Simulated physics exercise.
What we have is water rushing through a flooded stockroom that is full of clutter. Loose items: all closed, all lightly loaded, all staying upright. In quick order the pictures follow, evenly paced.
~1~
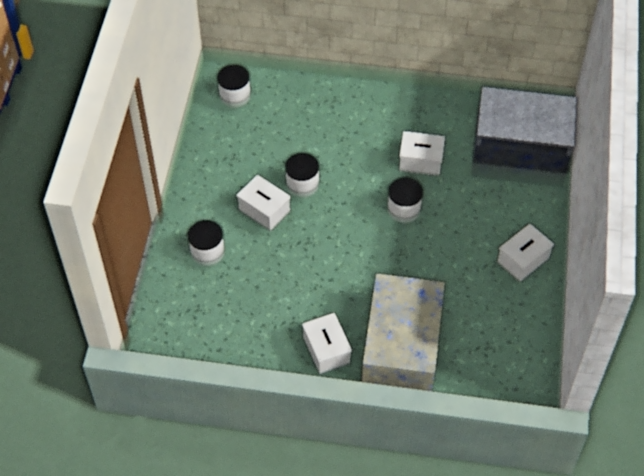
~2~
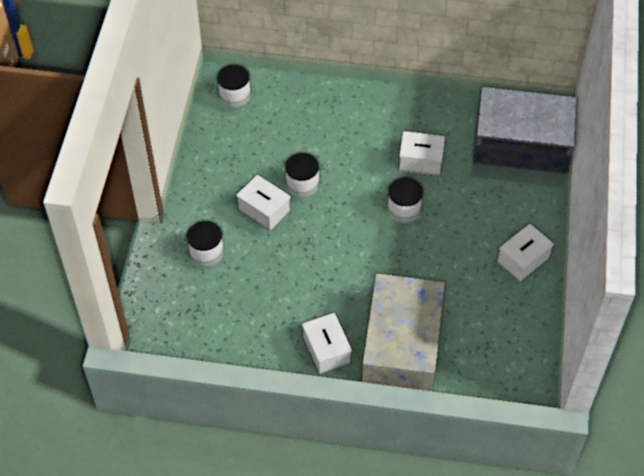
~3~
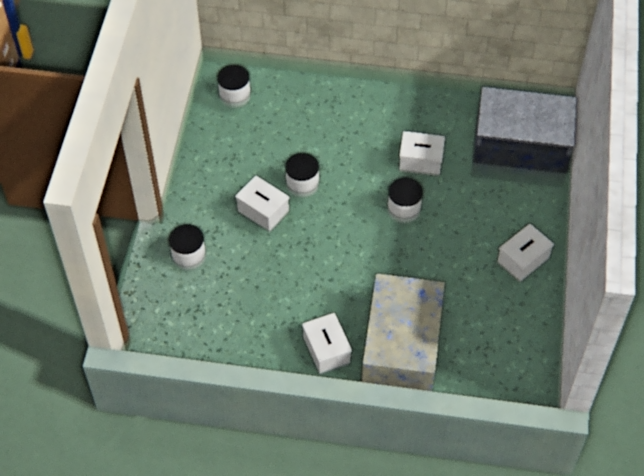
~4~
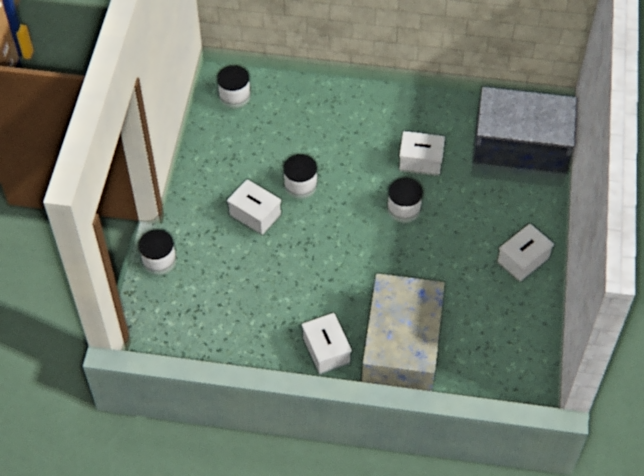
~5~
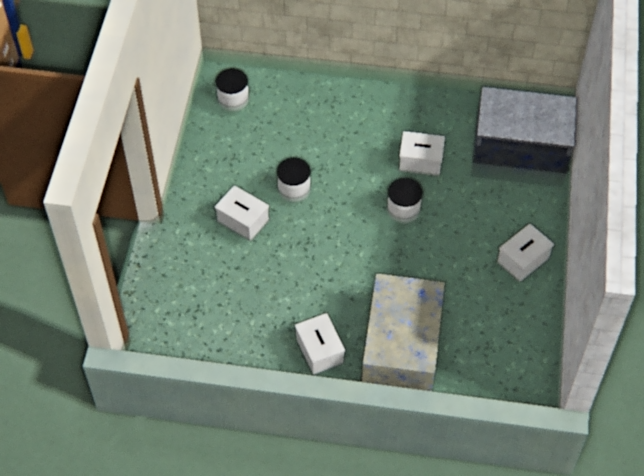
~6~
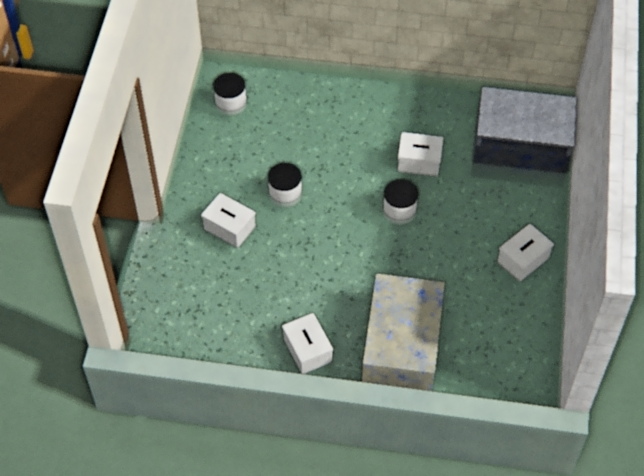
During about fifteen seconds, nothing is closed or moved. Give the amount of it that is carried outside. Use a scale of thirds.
On that scale, two thirds or above.
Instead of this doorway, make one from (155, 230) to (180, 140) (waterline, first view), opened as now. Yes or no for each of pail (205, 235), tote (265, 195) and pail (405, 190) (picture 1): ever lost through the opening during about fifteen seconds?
The three read escape, escape and escape, respectively.
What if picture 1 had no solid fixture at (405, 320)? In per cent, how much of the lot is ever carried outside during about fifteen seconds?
80 %.
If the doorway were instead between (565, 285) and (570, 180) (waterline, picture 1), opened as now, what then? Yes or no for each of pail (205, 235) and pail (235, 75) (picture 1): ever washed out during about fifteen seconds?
First one remains put, second one remains put.
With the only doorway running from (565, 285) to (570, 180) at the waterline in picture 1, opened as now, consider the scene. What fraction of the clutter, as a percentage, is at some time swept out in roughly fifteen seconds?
About 60 percent, I'd say.
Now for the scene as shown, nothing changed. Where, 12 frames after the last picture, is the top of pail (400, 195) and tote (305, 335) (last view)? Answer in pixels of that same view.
About (272, 235) and (206, 335).
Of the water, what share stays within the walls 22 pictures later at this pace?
Close to 54 percent of it stays.
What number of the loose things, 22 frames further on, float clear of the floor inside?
The tally stands at 2.
A moment on, 1 of 8 are out; 7 afloat.
Next, 3 of 8 are out; 5 afloat.
Later, 6 of 8 are out; 2 afloat.
In the end, 7 of 8 are out; 1 afloat.
